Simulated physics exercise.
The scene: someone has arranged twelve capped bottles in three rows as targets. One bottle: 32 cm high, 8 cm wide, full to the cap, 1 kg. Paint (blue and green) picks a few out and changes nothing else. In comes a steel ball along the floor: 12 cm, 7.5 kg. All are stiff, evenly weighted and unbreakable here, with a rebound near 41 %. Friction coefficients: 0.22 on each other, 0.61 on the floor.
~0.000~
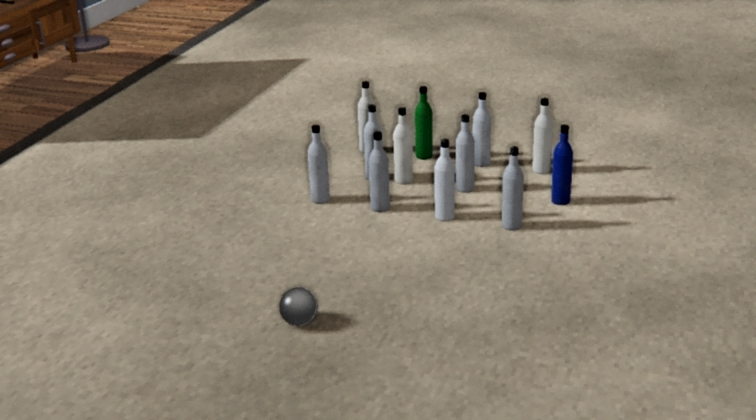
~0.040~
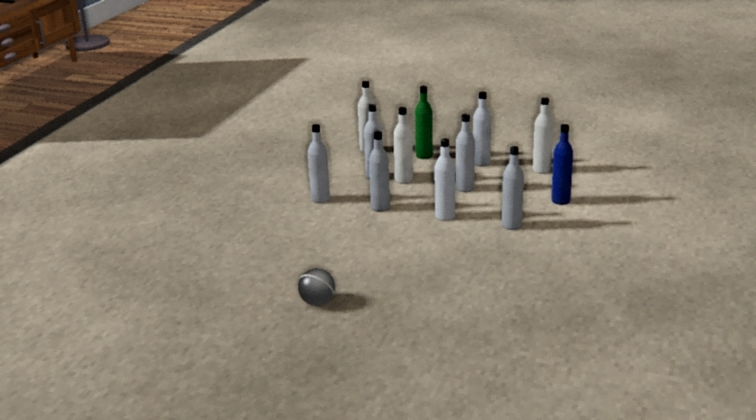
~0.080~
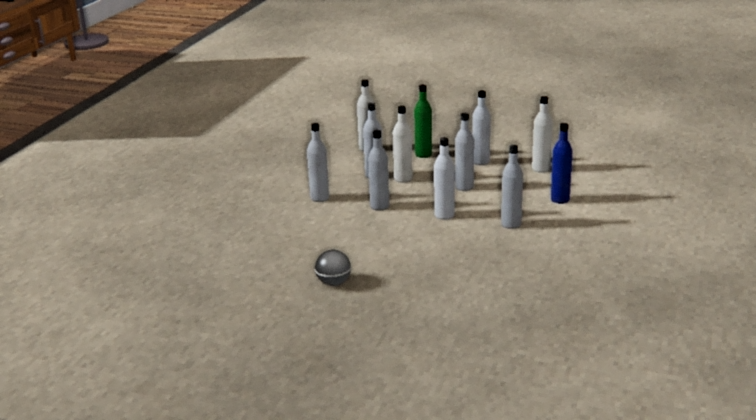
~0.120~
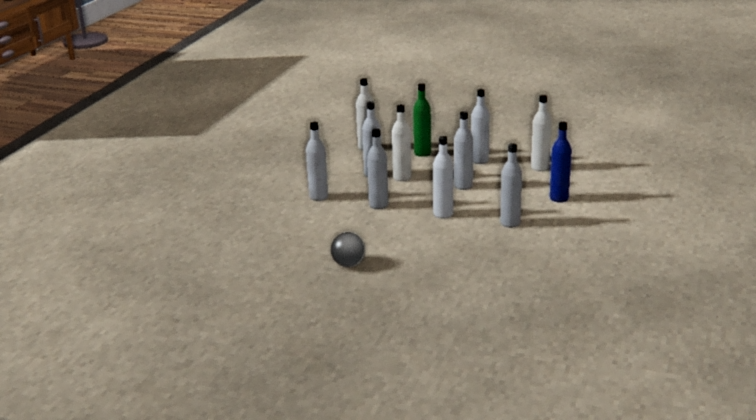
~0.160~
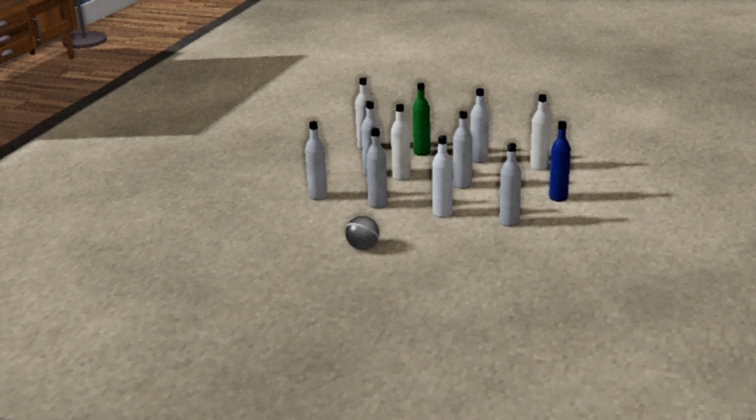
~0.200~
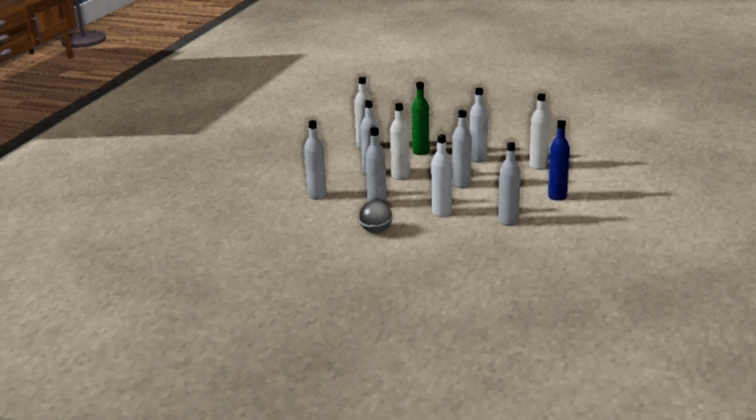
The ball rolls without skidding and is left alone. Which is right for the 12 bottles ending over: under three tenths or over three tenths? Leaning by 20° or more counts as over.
Ending over: Under three tenths.
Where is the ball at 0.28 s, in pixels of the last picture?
At about (403, 190).
By 0.28 s, ball still moving; none of the 12 bottles over, 1 disturbed.
By 0.32 s, ball still moving; 1 of the 12 bottles over.
When it is over (1.4 s), ball rolling away; 1 of the 12 bottles over; blue bottle unmoved; green bottle unmoved. That is 8 per cent. In pixels of the last frame, middles, blue bottle near (559, 160), green bottle near (420, 118).
